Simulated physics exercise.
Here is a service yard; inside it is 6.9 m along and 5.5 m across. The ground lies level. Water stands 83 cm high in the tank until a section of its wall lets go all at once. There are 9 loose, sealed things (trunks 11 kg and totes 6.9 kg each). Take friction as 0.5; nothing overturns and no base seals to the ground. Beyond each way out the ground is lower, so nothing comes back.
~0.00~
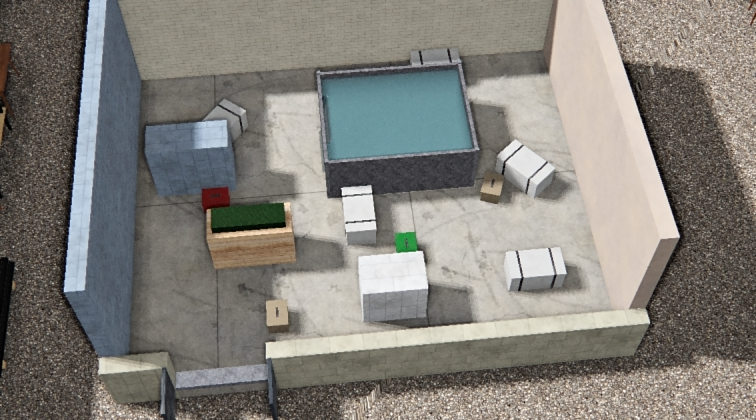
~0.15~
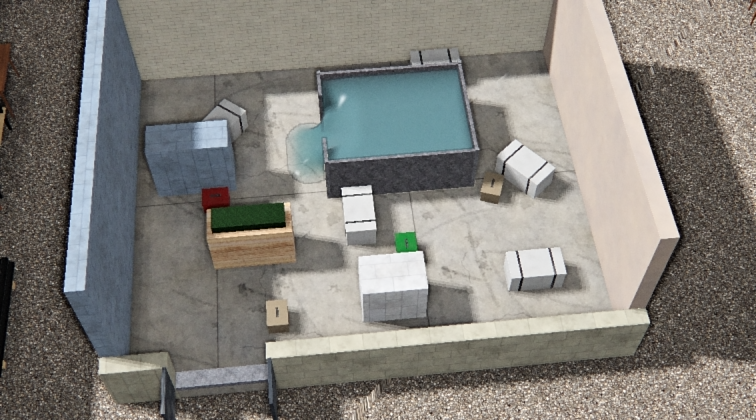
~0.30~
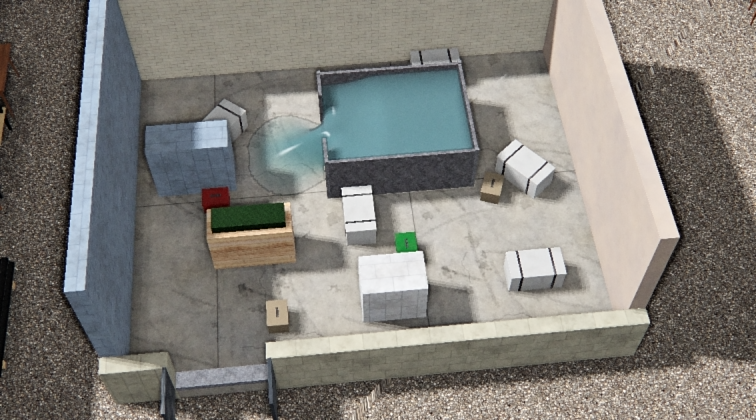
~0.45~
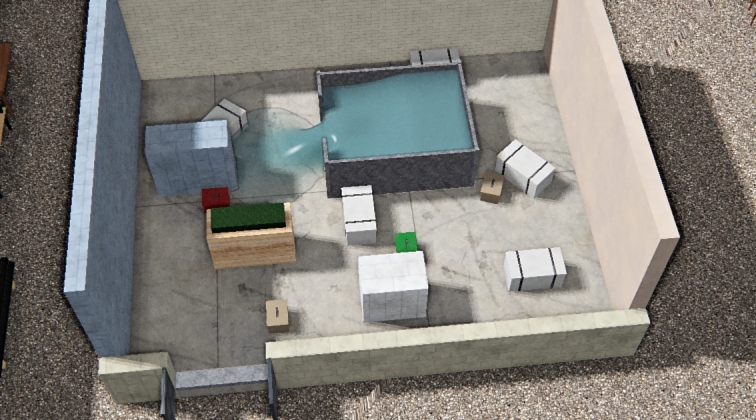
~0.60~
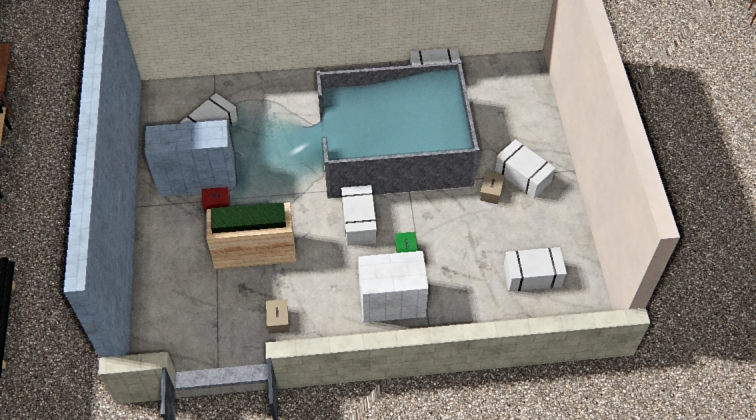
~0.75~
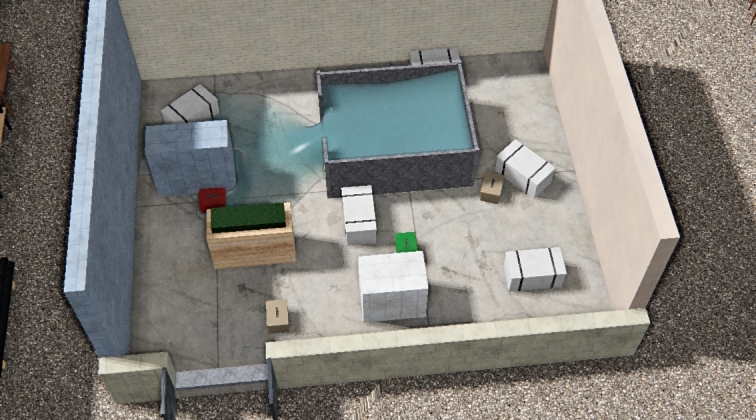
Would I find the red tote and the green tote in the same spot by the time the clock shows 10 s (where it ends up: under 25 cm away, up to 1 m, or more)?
The red tote gets carried off, the green tote stays put.
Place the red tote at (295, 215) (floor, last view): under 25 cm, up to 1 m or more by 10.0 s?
It travels far.
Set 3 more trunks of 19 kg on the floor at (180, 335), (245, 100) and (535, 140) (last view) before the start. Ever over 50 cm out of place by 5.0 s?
In that order: Over, past it, short of it.
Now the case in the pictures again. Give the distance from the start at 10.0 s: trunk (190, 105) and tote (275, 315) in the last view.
In turn: 50 cm, 60 cm.
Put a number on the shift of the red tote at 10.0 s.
About 250 cm.
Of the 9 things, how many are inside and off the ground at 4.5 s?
At that moment 2.
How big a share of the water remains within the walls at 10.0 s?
Some 88 per cent remains.
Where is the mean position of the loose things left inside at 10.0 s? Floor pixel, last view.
At about (411, 255).
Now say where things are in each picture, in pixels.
In the first picture, the red tote at (215, 196) rests on the ground; the green tote at (407, 244), on the bottom; 3.7 m2 under water; 0 of 9 have shifted.
In the second picture, the red tote at (215, 196) rests on the ground; the green tote at (407, 244) rests on the ground; 4.3 m2 under water; 0 of 9 have shifted.
In the third picture, the red tote at (215, 196), on the bottom; the green tote at (407, 244) rests on the ground; 5.3 m2 under water; 0 of 9 have shifted.
In the fourth picture, the red tote at (215, 196), on the bottom; the green tote at (407, 244) rests on the ground; water covers 6.2 m2; 0 of 9 have shifted.
In the fifth picture, the red tote at (215, 196), on the bottom; the green tote at (407, 244), on the bottom; 7.0 m2 under water; 1 of 9 have shifted.
In the sixth picture, the red tote at (212, 196), on the bottom, 5 cm from its start; the green tote at (407, 244) rests on the ground; 8.2 m2 under water; 1 of 9 have shifted.
After 2.0 s the red tote is near (161, 201), 0.8 m from its start, afloat; the green tote is near (407, 244), 0.0 m from its start, aground; 0 of 9 are out; 2 afloat.
After 4.5 s the red tote is near (225, 205), 0.3 m from its start, afloat; the green tote is near (409, 245), 0.0 m from its start, aground; 0 of 9 are out; 2 afloat.
After 7.0 s the red tote is near (165, 199), 0.8 m from its start, afloat; the green tote is near (409, 245), 0.0 m from its start, aground; 0 of 9 are out; 3 afloat.
After 10.0 s the red tote is near (159, 344), 2.6 m from its start, afloat; the green tote is near (409, 245), 0.0 m from its start, aground; 0 of 9 are out; 7 afloat.
